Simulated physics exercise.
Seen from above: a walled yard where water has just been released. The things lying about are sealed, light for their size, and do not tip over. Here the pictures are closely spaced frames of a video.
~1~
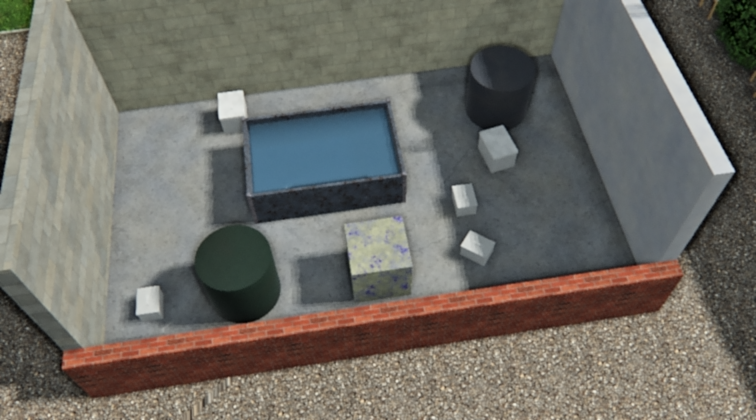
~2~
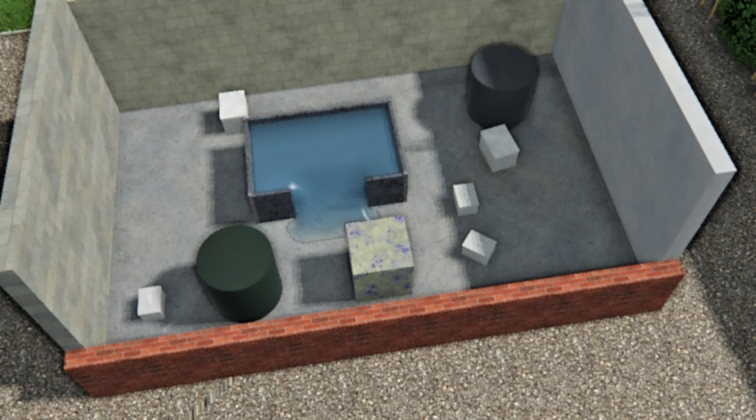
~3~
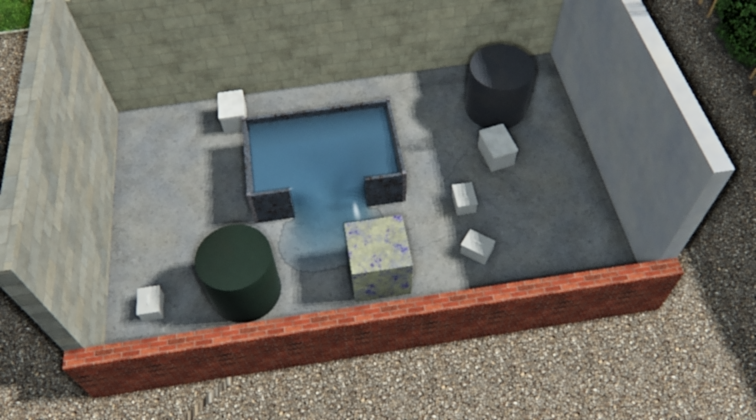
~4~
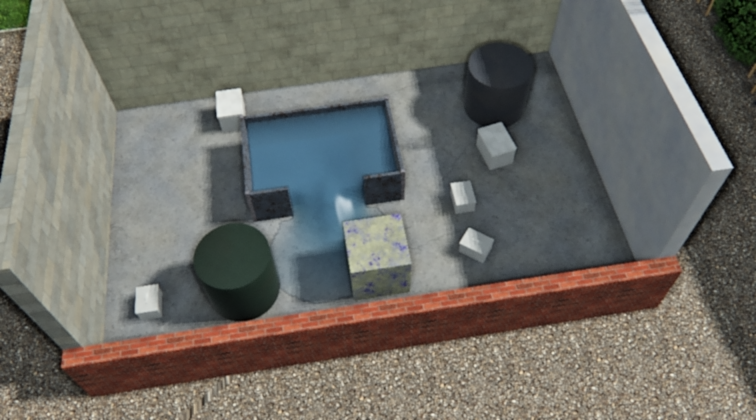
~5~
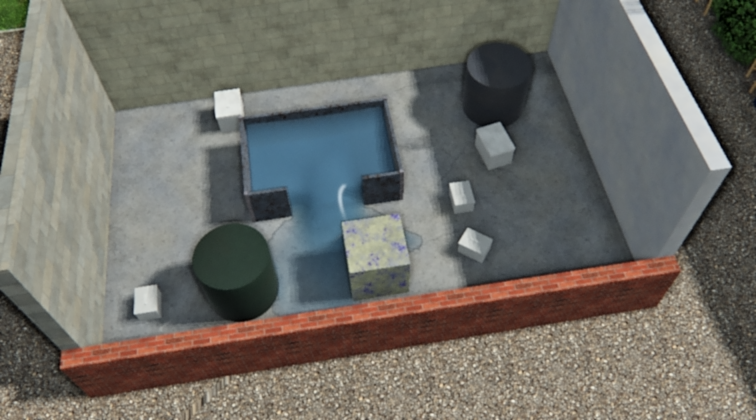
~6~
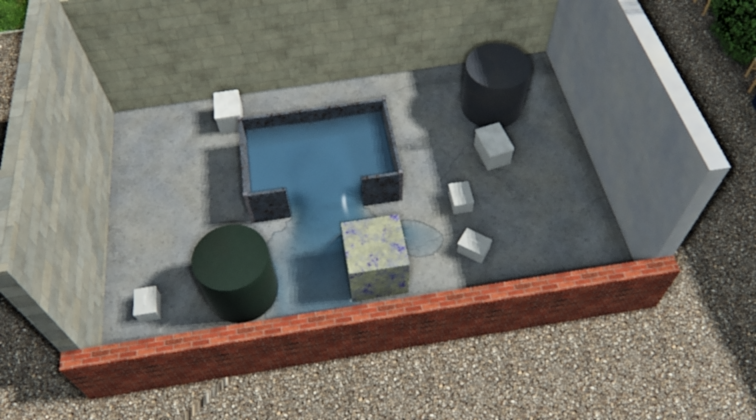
The footage shows a walled yard seen from above, where the front of a raised water tank opens in the middle and water spreads across the floor around a patterned block, while the scattered white cubes and dark cylinders stay put.
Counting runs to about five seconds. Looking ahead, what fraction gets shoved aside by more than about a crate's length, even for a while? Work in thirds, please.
My answer: Two thirds or above.
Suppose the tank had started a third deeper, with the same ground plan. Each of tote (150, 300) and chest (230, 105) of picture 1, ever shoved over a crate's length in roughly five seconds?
Order as asked - carried at least that far, never got there.
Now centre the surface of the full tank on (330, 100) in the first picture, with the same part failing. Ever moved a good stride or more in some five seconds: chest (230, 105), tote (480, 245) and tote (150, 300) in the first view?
The first: Did not travel far; the second: Travelled far enough; the third: Travelled far enough.
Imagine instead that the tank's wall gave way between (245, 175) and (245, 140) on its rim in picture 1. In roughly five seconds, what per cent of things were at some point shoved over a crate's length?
I'd say around 40 per cent.
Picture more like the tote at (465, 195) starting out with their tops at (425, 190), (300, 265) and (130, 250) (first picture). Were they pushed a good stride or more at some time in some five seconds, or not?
Listed in order: Displaced, displaced, then displaced.
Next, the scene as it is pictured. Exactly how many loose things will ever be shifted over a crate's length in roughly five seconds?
It adds up to 4.
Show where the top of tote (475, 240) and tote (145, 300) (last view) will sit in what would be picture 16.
Roughly (532, 255) and (118, 293).
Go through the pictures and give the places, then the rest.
A chest at (231, 104) rests on the ground; a tote at (465, 195), on the bottom; 0 of 5 have shifted, in the first picture.
A chest at (232, 104), on the bottom; a tote at (466, 195), on the bottom; 0 of 5 have shifted, in the second picture.
A chest at (231, 104) rests on the ground; a tote at (465, 194) rests on the ground; 0 of 5 have shifted, in the third picture.
A chest at (229, 102), on the bottom; a tote at (464, 193) rests on the ground; 0 of 5 have shifted, in the fourth picture.
A chest at (228, 103), on the bottom; a tote at (462, 193) rests on the ground; 0 of 5 have shifted, in the fifth picture.
A chest at (227, 104) rests on the ground; a tote at (461, 193), on the bottom; 0 of 5 have shifted, in the sixth picture.
A moment on, 0 of 5 are well off their spots; 0 afloat.
Next, 2 of 5 are well off their spots; 0 afloat.
Later, 4 of 5 are well off their spots; 1 afloat.
In the end, 4 of 5 are well off their spots, and 4 have been at some point; 3 afloat.
